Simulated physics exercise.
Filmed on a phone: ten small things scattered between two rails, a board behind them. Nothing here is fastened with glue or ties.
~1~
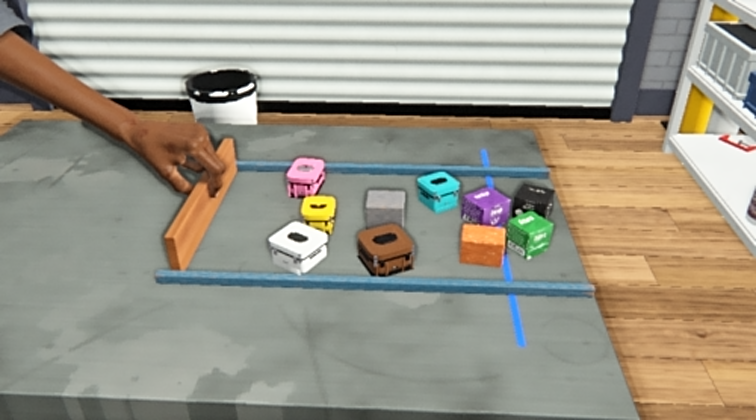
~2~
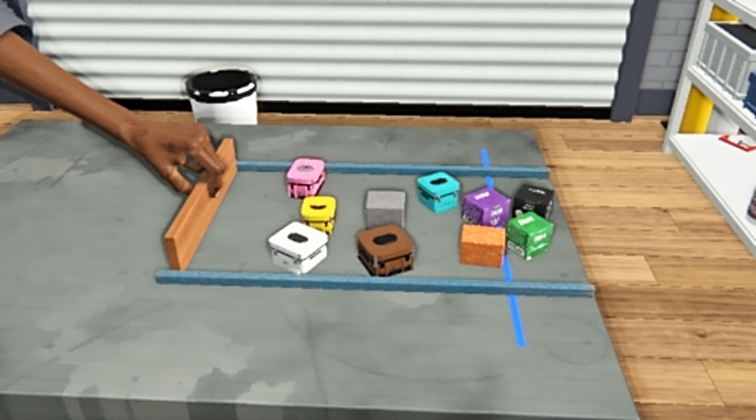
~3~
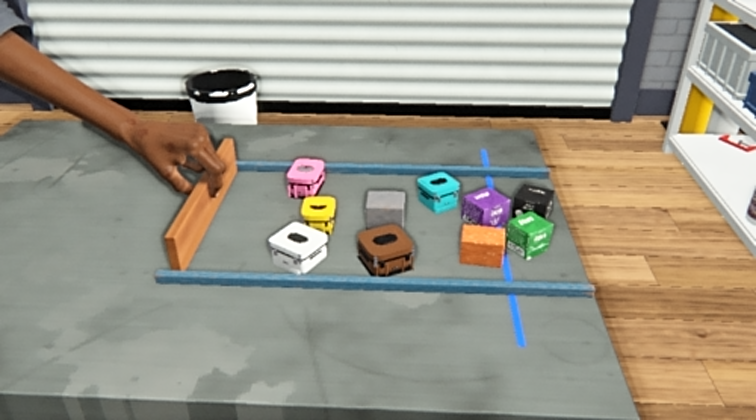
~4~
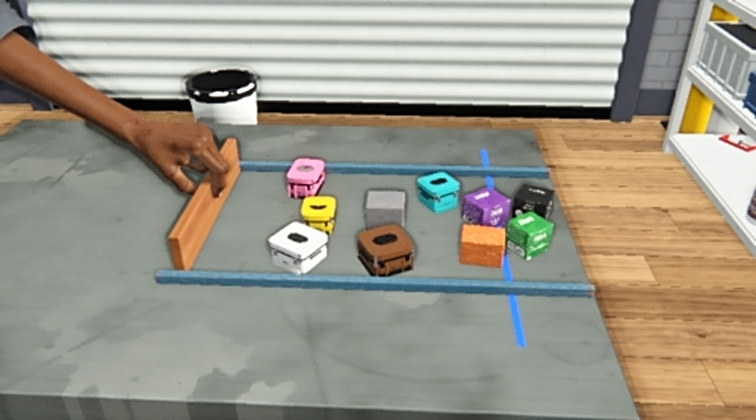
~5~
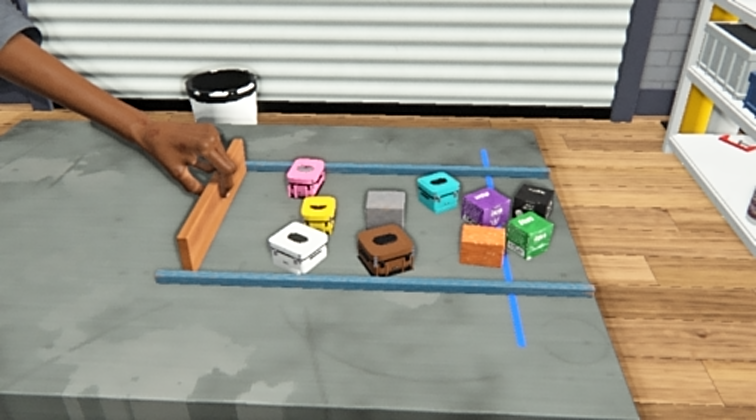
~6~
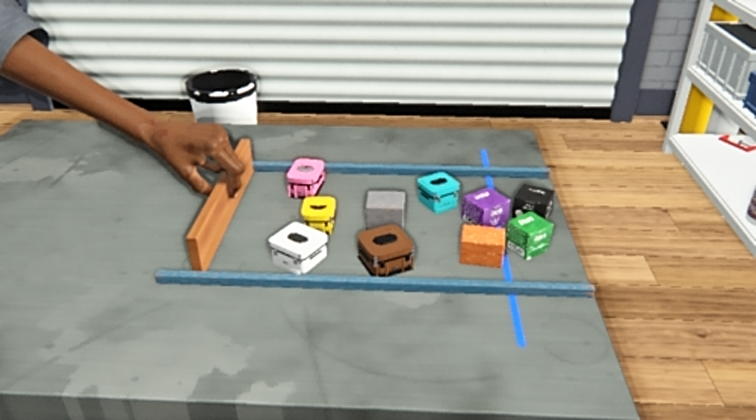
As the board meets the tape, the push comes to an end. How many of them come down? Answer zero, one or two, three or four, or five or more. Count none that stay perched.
Three or four.
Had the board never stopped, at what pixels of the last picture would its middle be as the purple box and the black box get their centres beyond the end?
Around (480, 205), then around (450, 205).
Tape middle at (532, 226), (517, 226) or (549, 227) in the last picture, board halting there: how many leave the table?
It would be 7, 5 and 7.
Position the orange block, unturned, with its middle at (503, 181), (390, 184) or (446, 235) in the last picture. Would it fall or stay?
In order, it holds its place; holds its place; holds its place.
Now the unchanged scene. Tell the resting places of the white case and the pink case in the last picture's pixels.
(527, 249) and (506, 183).
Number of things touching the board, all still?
That would be 3 of them.
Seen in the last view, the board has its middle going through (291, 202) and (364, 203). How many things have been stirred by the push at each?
2 and 5.
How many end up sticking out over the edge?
It comes to 1.
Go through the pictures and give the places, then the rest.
In the first picture, black box (533, 204); green box (529, 235); purple box (485, 209); board (206, 199); tape (498, 225).
In the second picture, green box (528, 235); board (206, 199).
In the third picture, purple box (485, 209); grey block (385, 211).
In the fourth picture, black box (533, 204); turquoise case (438, 193).
In the fifth picture, green box (528, 235); yellow case (319, 216).
In the sixth picture, black box (533, 204); green box (528, 235); purple box (485, 209); board (225, 200); tape (498, 225).
Soon after, none off yet; black box at rest near (533, 204); green box at rest near (528, 235); purple box at rest near (485, 209).
By the end, the number that fall off is three or four; fallen, orange block, purple box, green box and black box.
